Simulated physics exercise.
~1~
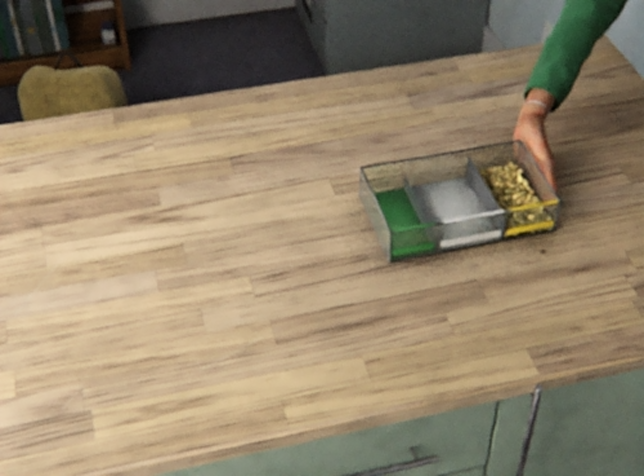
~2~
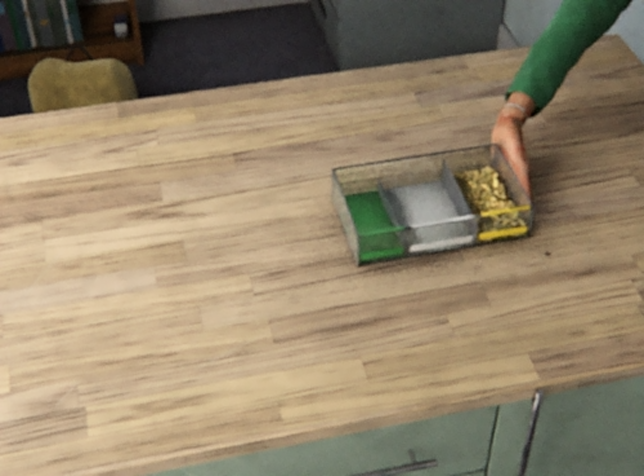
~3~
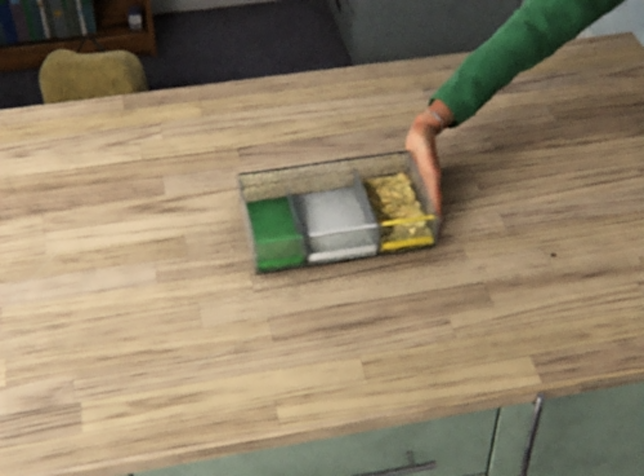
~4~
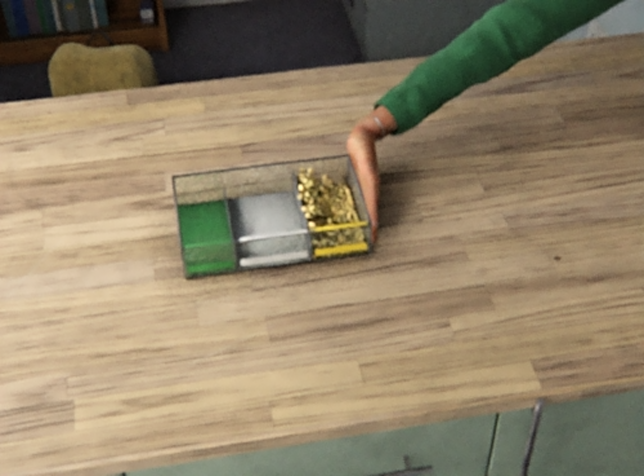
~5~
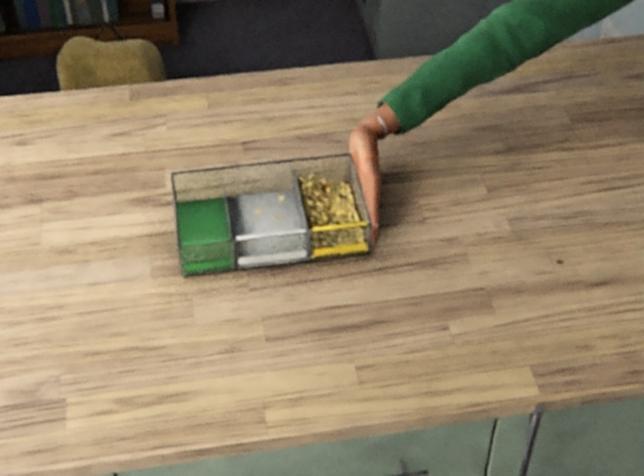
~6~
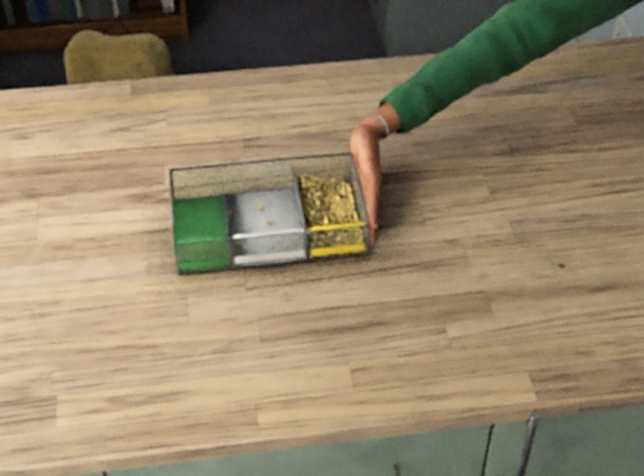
The footage shows a hand in a green sleeve moving a clear tray with green, white and yellow compartments leftward across a wooden counter. The tray stops with the hand still against its right end, the small golden pieces mostly in the yellow compartment.
